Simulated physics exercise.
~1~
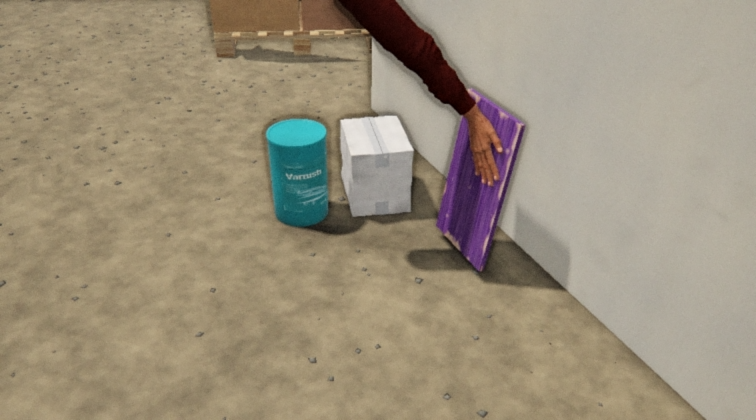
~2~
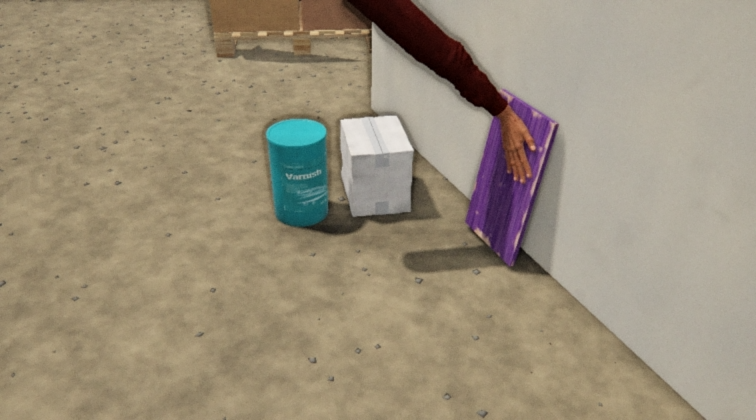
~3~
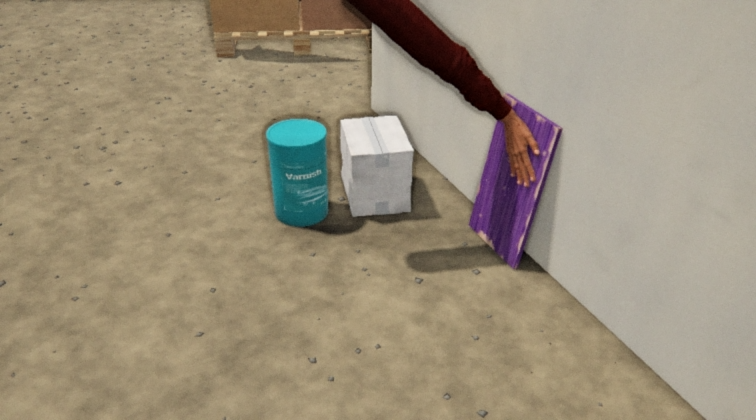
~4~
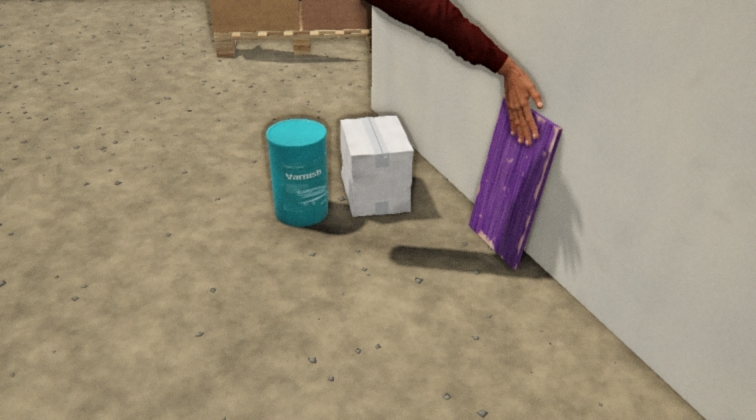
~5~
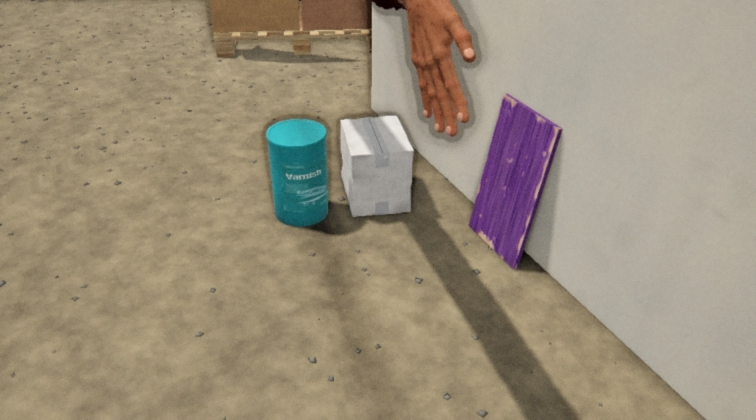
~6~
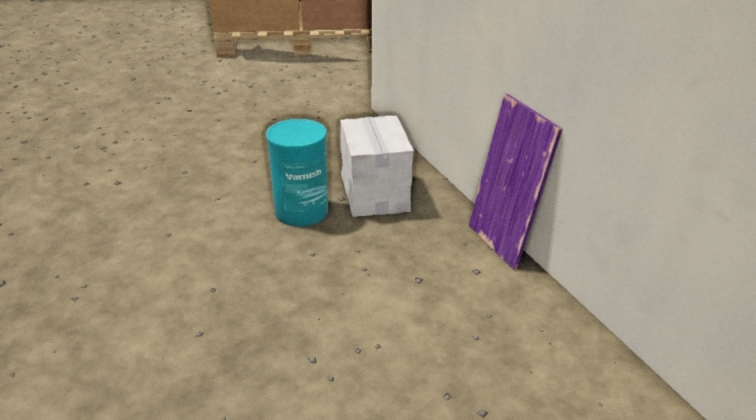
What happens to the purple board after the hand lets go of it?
The purple board holds its place and stays leaning against the wall.
